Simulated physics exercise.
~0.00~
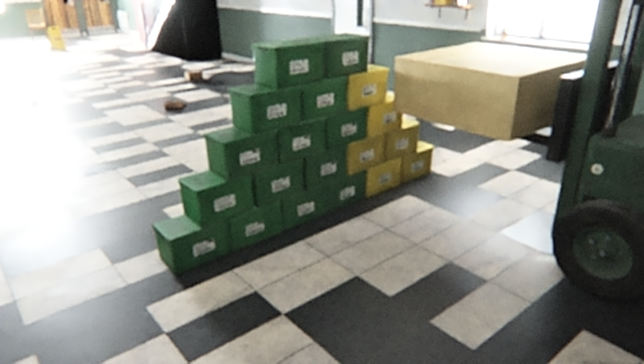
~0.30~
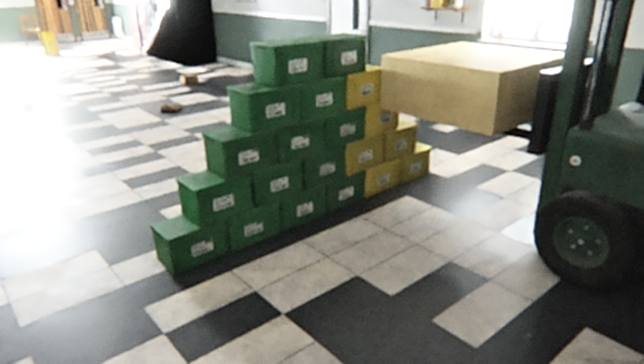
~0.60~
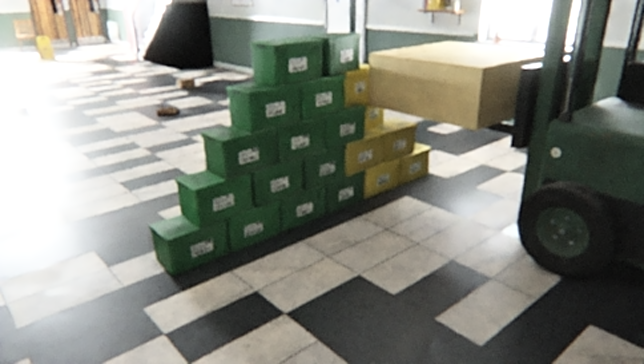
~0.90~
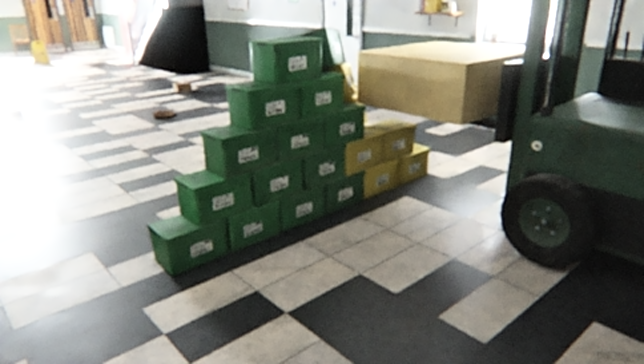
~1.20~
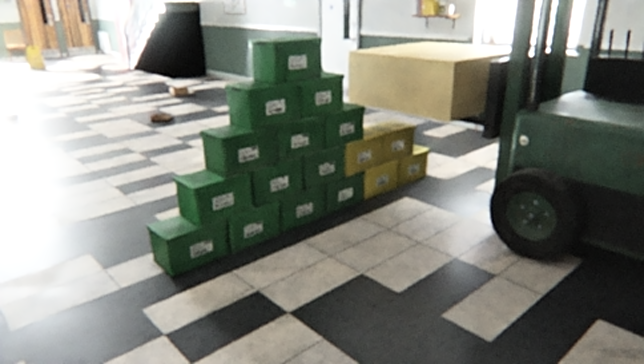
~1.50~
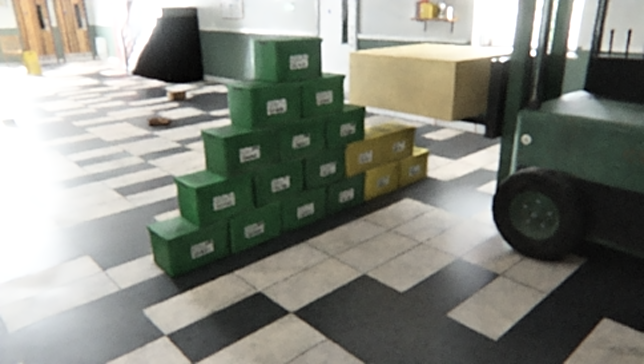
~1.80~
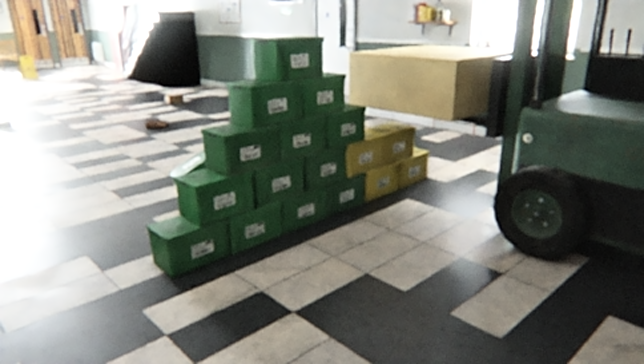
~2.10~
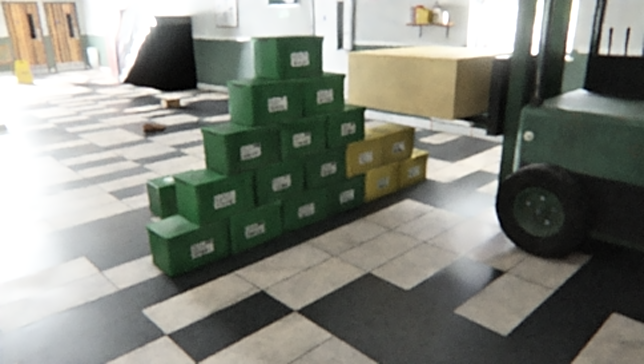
Checkered-floor hall with a forklift pushing a crate into stacked green and yellow boxes, toppling a few behind while most stay standing.
